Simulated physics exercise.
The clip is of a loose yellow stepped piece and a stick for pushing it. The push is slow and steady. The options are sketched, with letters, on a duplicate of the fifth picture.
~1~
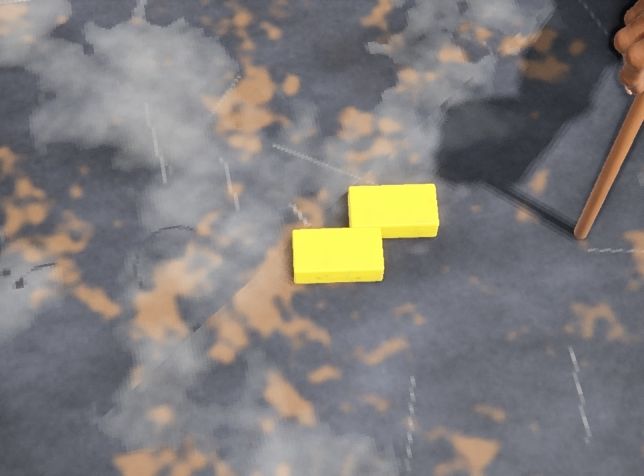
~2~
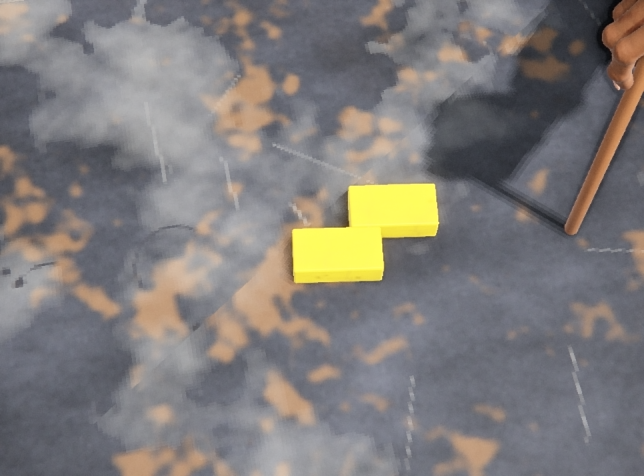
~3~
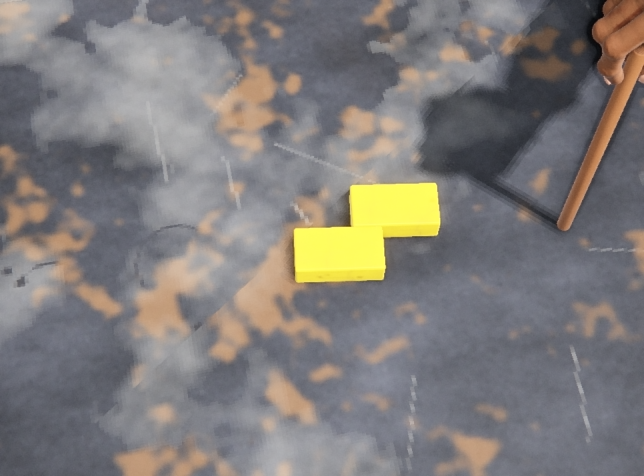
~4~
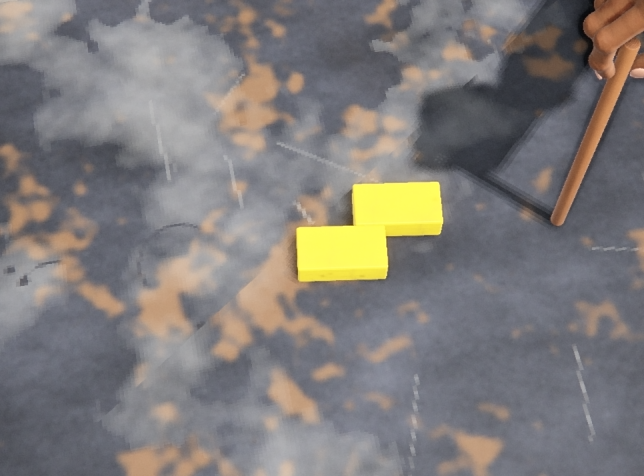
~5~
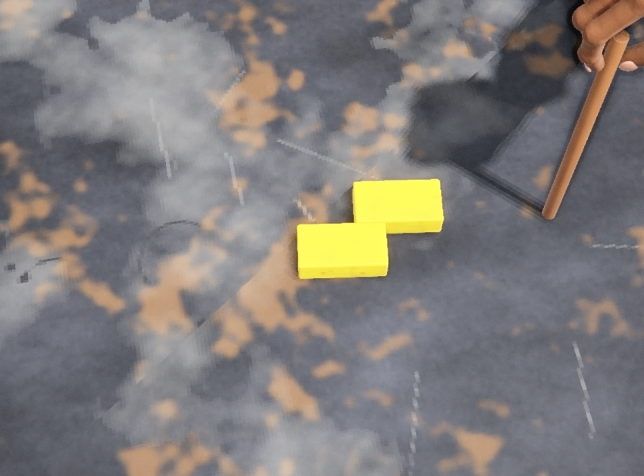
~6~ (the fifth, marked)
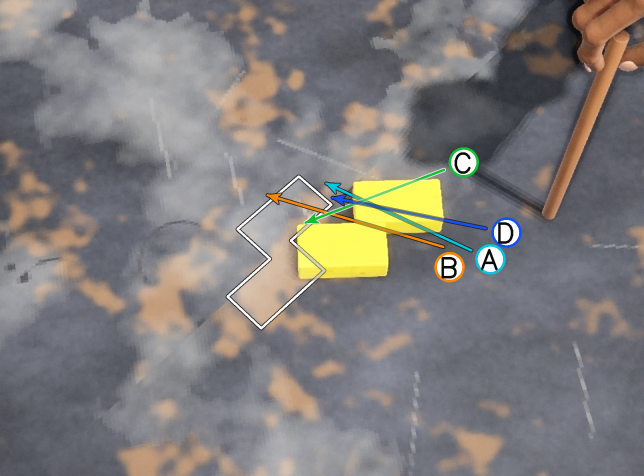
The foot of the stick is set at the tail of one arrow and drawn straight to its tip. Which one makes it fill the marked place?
The stick should follow D.
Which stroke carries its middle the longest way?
That is B.
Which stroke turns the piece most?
Stroke A.
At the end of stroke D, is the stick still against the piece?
Yes.
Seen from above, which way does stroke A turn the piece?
Anticlockwise.
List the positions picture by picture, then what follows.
Yellow stepped piece (394, 205), in the first picture.
Yellow stepped piece (393, 204), in the second picture.
Yellow stepped piece (395, 204), in the third picture.
Yellow stepped piece (398, 203), in the fourth picture.
Yellow stepped piece (398, 200), in the fifth picture.
On the marked copy, A from (471, 251) to (326, 183); B from (444, 247) to (268, 195); C from (444, 170) to (305, 223); D from (486, 228) to (332, 198).
Taking D. A third of the way, foot of the stick (430, 218), piece (381, 199).
Two thirds of the way, foot of the stick (374, 207), piece (324, 201).
When it is over, foot of the stick (332, 199), piece (285, 206); it fills the outline.
As for the rest, A leaves the piece out of the outline, at (301, 156); B leaves the piece out of the outline, at (258, 157); C leaves the piece out of the outline, at (385, 219).
